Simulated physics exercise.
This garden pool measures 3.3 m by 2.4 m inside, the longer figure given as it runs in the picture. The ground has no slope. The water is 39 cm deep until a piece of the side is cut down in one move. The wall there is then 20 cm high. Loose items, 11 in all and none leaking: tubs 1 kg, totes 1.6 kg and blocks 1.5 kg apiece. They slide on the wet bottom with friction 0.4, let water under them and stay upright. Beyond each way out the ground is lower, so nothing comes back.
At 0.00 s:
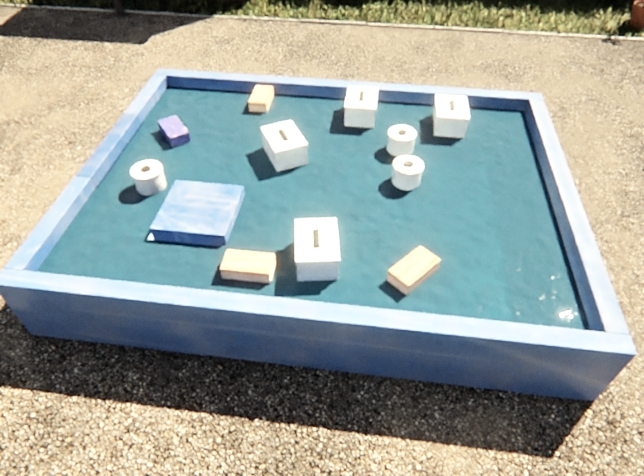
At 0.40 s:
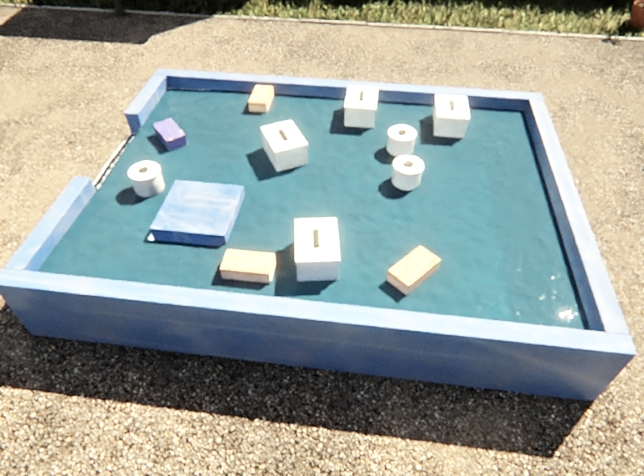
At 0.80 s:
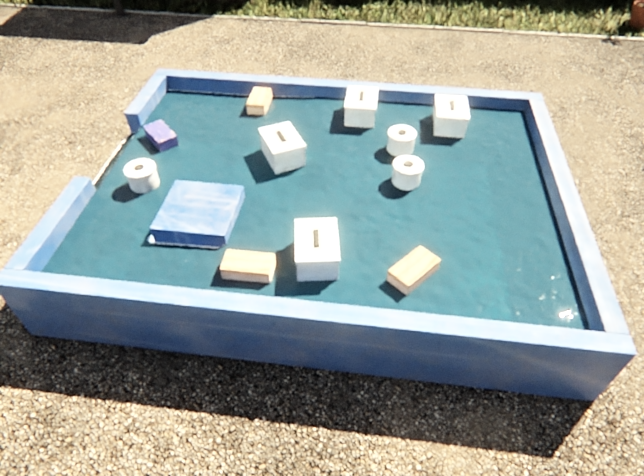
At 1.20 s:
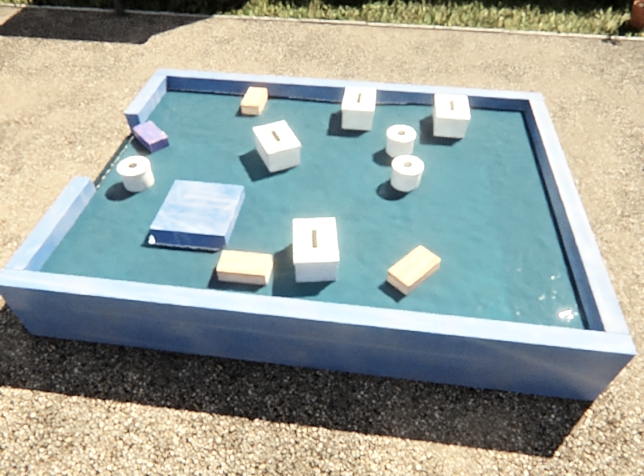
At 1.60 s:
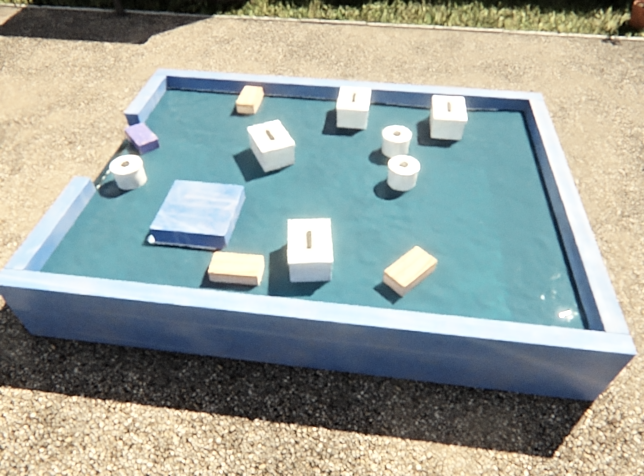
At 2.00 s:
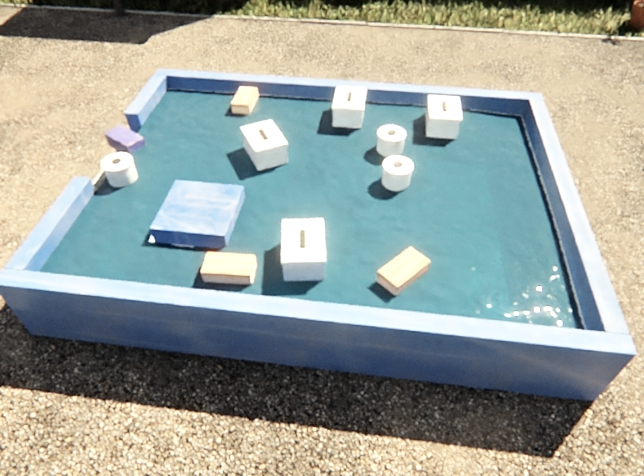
At the start, white boxes, white cylinders, tan blocks and a small purplish-blue block float in a blue-walled garden pool around a large blue slab. A gap opens in the left wall, and the small block drifts left into it, followed by a nearby cylinder, while the other floating items shift leftward.
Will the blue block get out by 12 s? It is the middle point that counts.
The blue block gets out.
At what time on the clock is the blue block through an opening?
Near 2.0 s.
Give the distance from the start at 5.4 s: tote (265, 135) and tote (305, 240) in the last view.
In turn: 50 cm, 20 cm.
After 2.8 s the blue block has gone out; 1 of 11 are out; 10 afloat.
After 5.4 s the blue block has gone out; 2 of 11 are out; 9 afloat.
After 8.0 s the blue block has gone out; 2 of 11 are out; 9 afloat.
After 12.0 s the blue block has gone out; 2 of 11 are out; 9 afloat.
